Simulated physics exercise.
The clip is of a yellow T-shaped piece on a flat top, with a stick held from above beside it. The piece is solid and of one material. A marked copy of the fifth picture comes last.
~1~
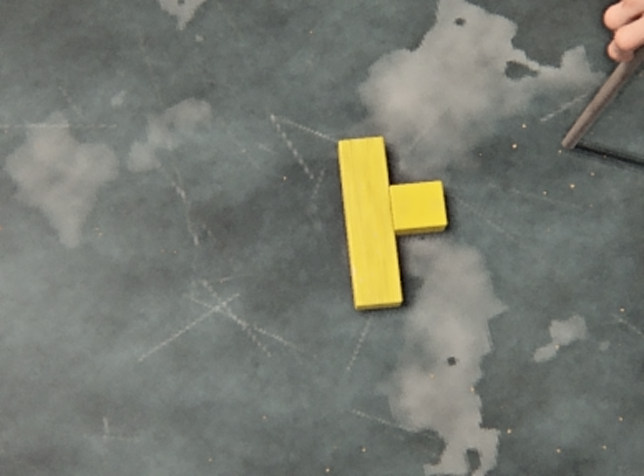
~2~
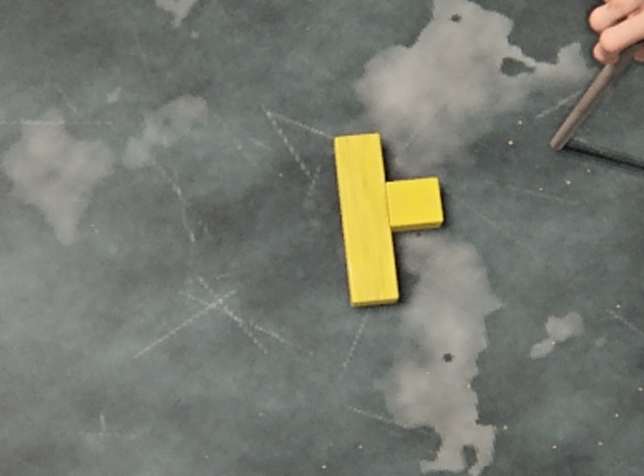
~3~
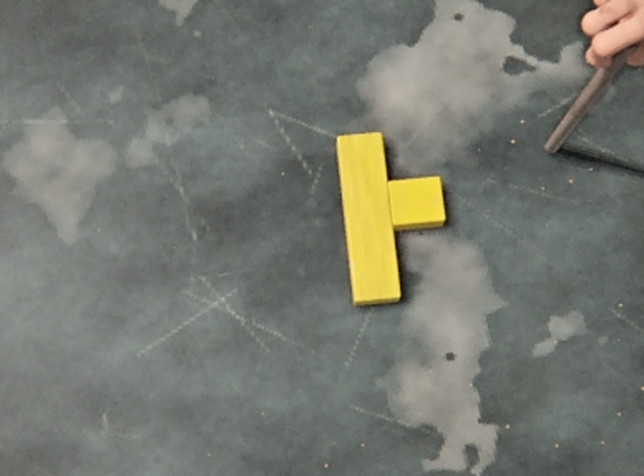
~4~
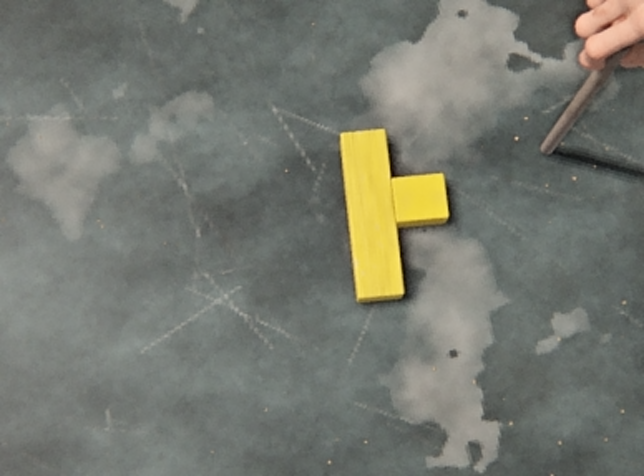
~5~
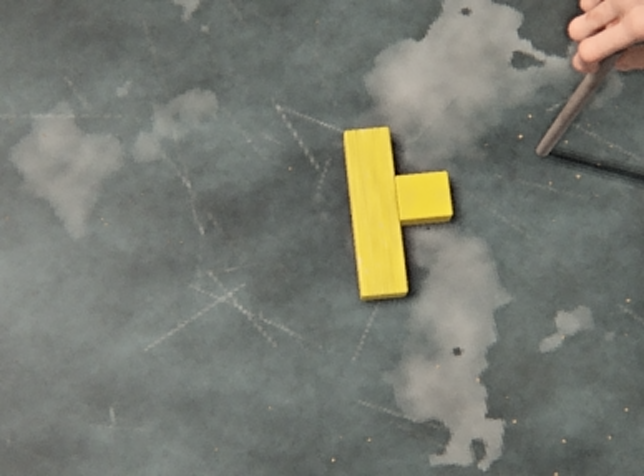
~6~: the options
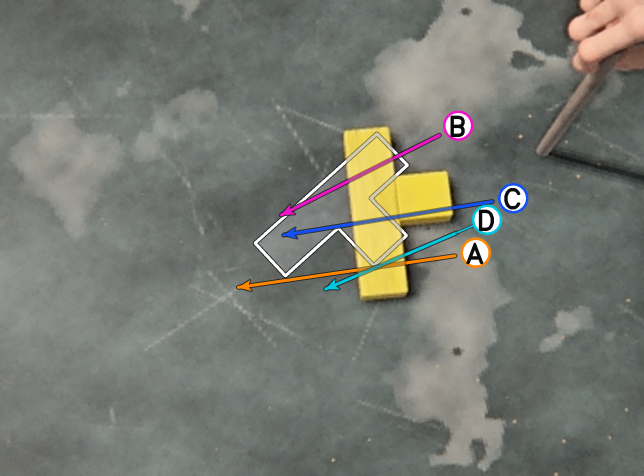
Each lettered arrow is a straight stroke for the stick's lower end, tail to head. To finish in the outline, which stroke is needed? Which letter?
Take A.
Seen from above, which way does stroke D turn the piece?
It turns clockwise.
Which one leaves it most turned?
Stroke B.
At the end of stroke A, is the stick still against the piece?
At the end, no.
On the marked copy, A from (455, 256) to (238, 287); B from (439, 135) to (281, 215); C from (493, 202) to (283, 235); D from (457, 233) to (325, 289).
Taking A. A third of the way, foot of the stick (376, 268), piece (359, 209).
Two thirds of the way, foot of the stick (298, 279), piece (334, 197).
When it is over, foot of the stick (238, 288), piece (333, 195); it fills the outline.
As for the rest, B leaves the piece out of the outline, at (326, 254); C leaves the piece out of the outline, at (205, 200); D leaves the piece out of the outline, at (343, 205).
